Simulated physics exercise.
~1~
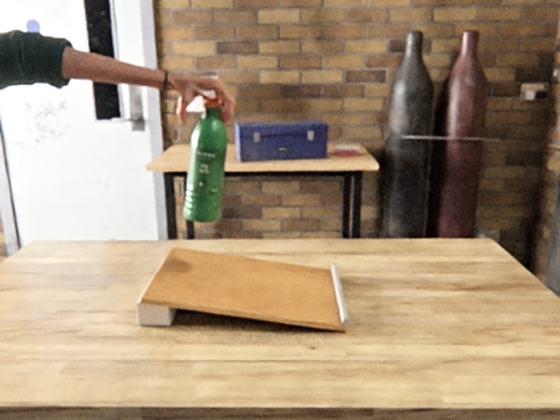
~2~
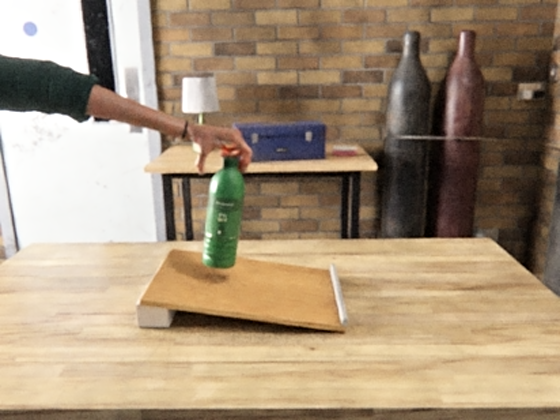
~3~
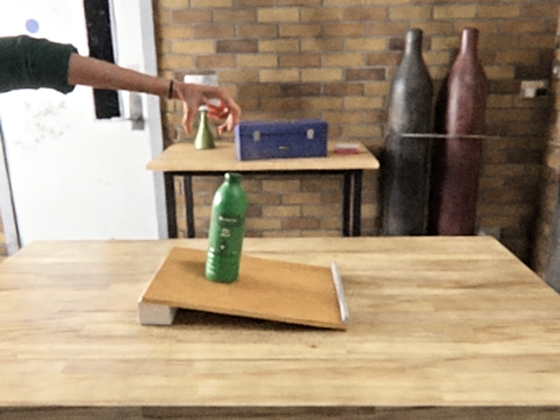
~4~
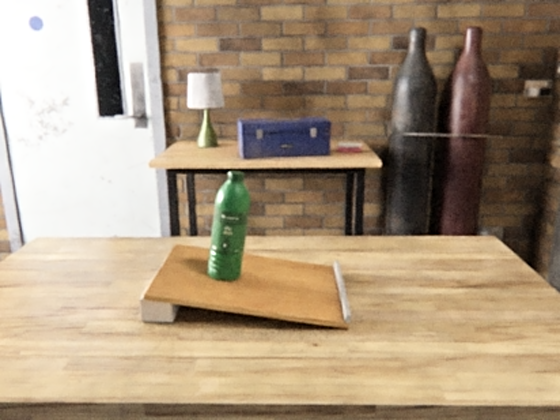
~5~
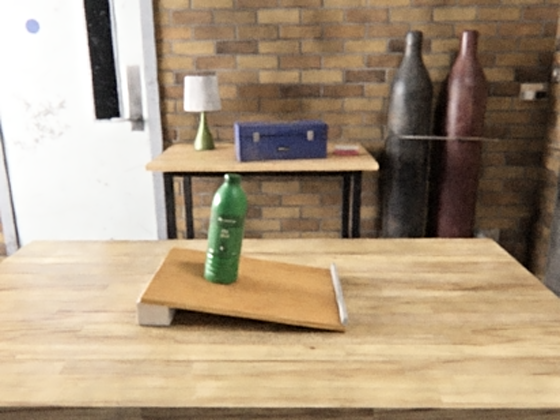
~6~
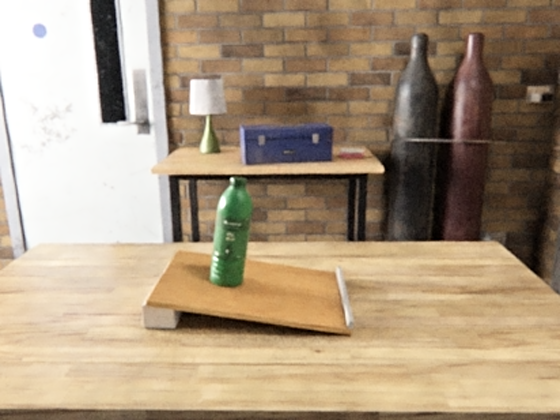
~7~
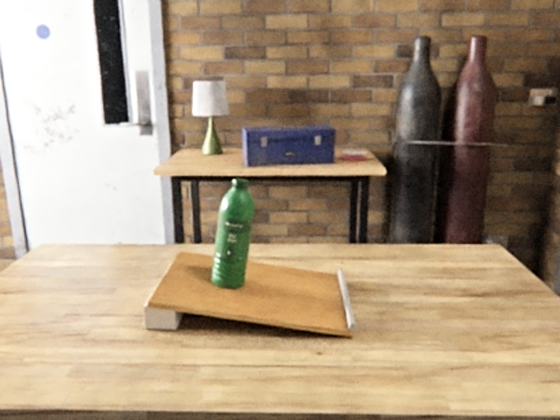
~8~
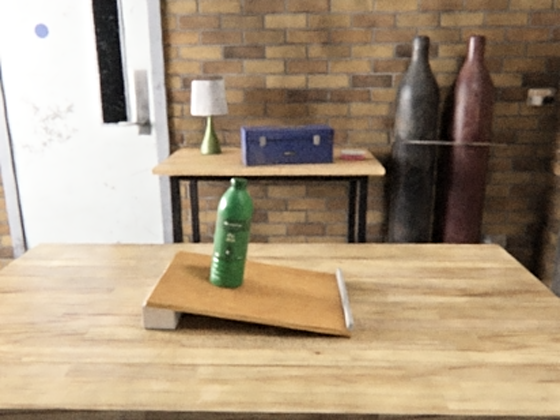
At first, a hand reaching in from the left holds a green bottle by its top above a tilted board, which rests on a block on a wooden table. Behind it are a lamp and a blue toolbox on a smaller table, with two tall dark cylinders against a brick wall. The hand lowers the bottle onto the sloping surface, then lets go and draws back to the left. Once the arm is out of view, the bottle stands alone, leaning slightly with the slope. It neither slides nor tips, and it ends still resting on the motionless board.
